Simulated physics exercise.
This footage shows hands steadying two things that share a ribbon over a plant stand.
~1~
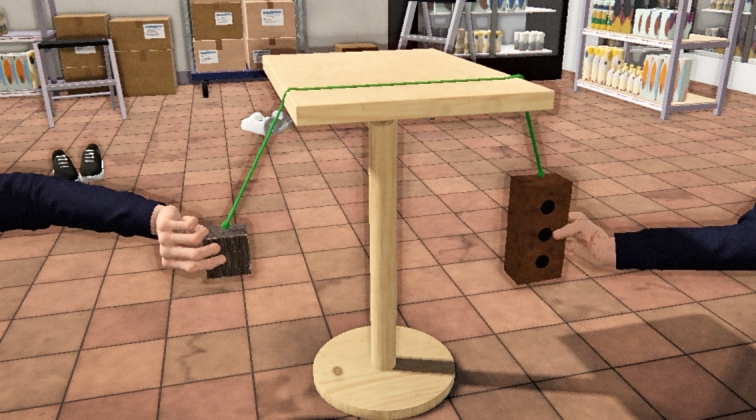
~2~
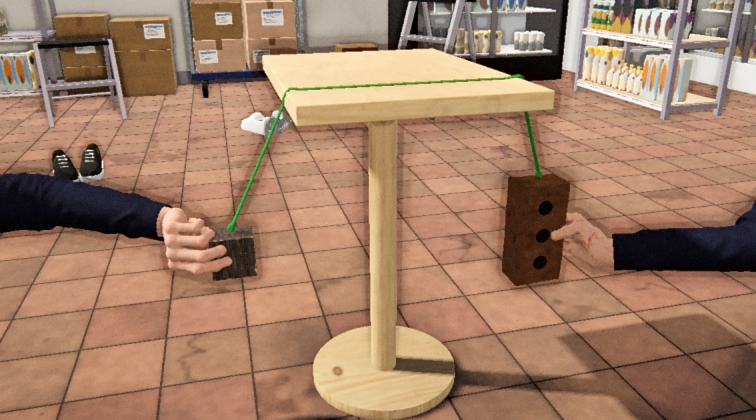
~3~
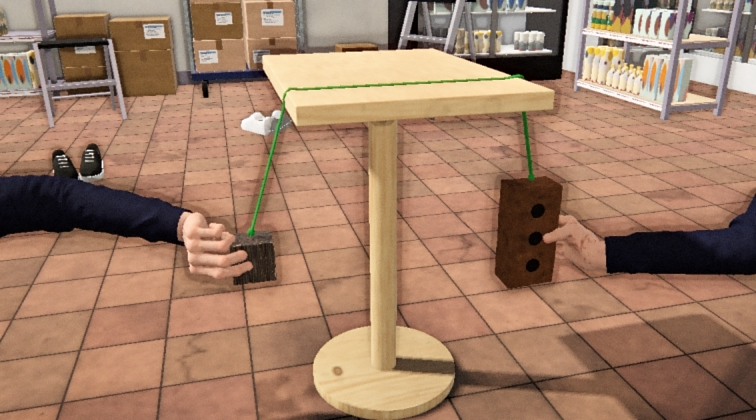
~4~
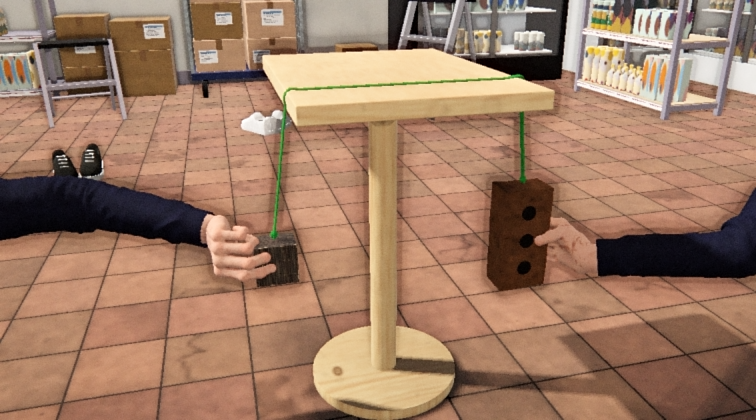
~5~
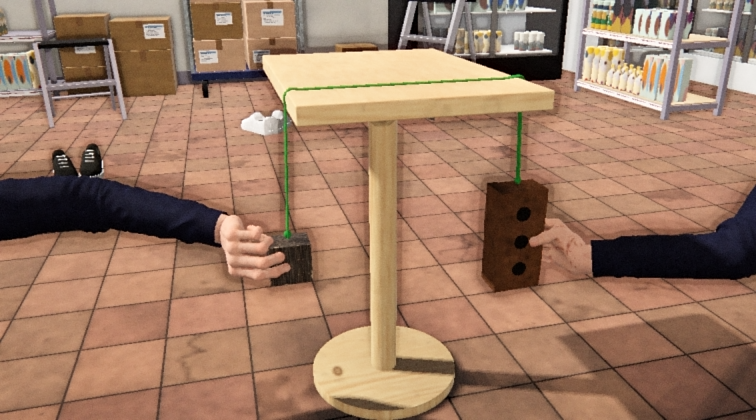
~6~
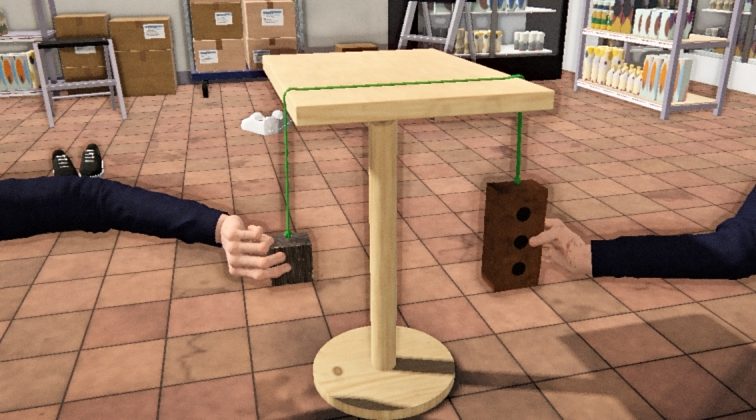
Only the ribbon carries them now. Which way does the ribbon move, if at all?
The ribbon moves right.
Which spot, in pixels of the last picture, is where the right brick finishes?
It ends up near (495, 363).
Then, 0.56 s on from there, left block pulled up onto the top; right brick down on the floor near (494, 364).
Then, 1.06 s on from there, left block down on the floor near (688, 336); right brick down on the floor near (506, 359).
In the end, left block down on the floor near (435, 367); right brick down on the floor near (495, 363). The ribbon runs down on the right.
